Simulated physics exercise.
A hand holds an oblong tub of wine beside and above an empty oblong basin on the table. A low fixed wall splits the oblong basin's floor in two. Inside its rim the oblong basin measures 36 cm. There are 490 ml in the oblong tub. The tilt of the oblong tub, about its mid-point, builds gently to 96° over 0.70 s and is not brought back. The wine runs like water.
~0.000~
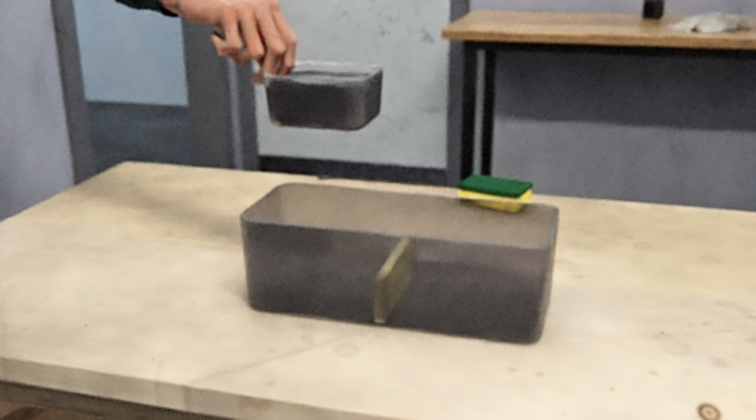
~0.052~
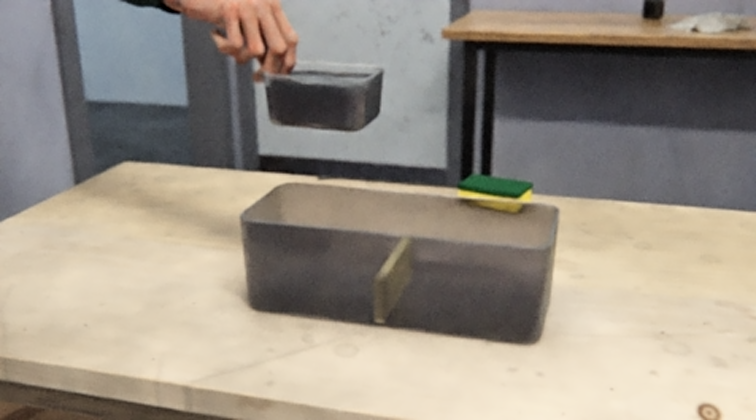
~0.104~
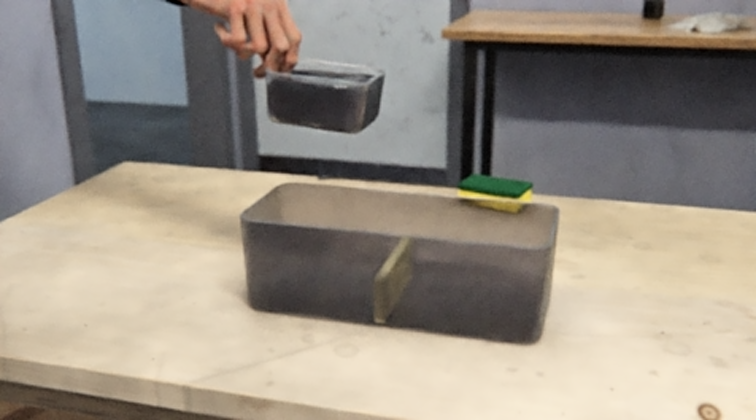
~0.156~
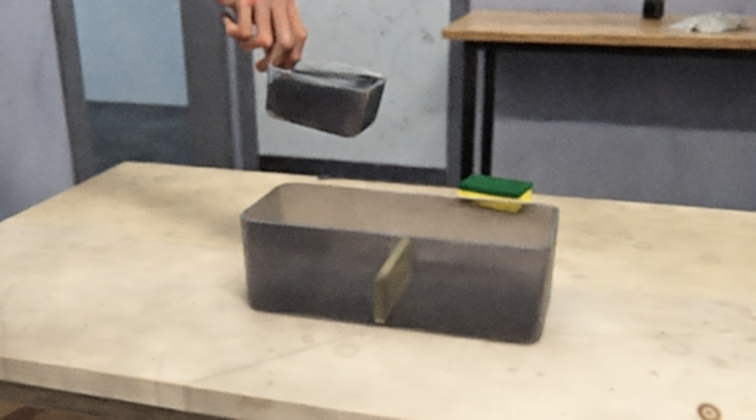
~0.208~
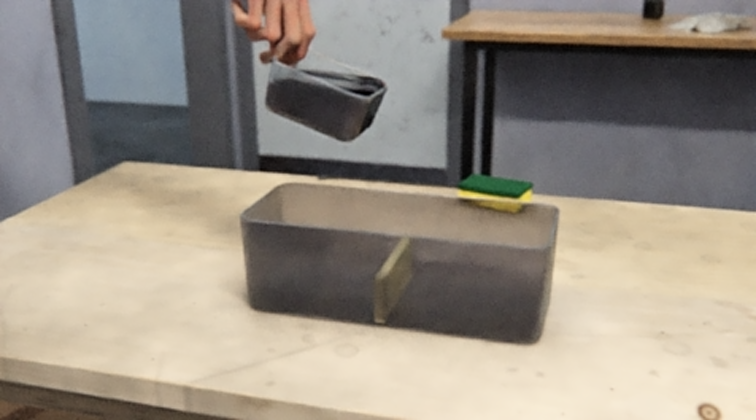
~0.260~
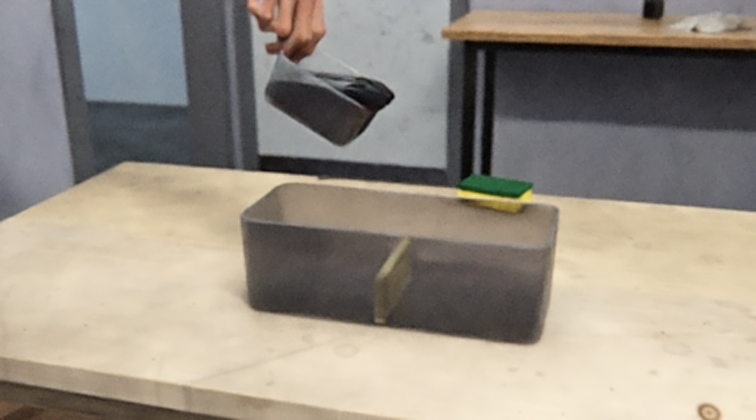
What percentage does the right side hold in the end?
About 83 per cent.
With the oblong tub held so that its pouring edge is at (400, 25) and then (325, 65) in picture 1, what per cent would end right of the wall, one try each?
First 95, then 25 per cent.
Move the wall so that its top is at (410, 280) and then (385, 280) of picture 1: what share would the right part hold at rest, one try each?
In turn about 70 and 85 per cent.
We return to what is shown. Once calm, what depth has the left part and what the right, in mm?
Left about 4 mm, right about 16 mm.
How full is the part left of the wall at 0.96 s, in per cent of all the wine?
Near 14 in a hundred.
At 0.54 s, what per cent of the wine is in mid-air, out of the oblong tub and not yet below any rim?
Some 42 per cent.
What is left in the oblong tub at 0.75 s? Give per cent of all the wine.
About 5 per cent.
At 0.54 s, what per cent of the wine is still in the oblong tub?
Near 22 in a hundred.
After 0.54 s the tilt is 84° and 21 per cent is still to pour, 0 is left of the wall and 35 right of it.
After 0.75 s the tilt is 96° and 5 per cent is still to pour, 7 is left of the wall and 83 right of it.
After 0.96 s the tilt is 96° and 1 per cent is still to pour, 14 is left of the wall and 83 right of it.
After 1.20 s the tilt is 96° and 0 per cent is still to pour, 16 is left of the wall and 83 right of it.
In the end 16 per cent lies left of the wall, 83 right of it and 1 outside.
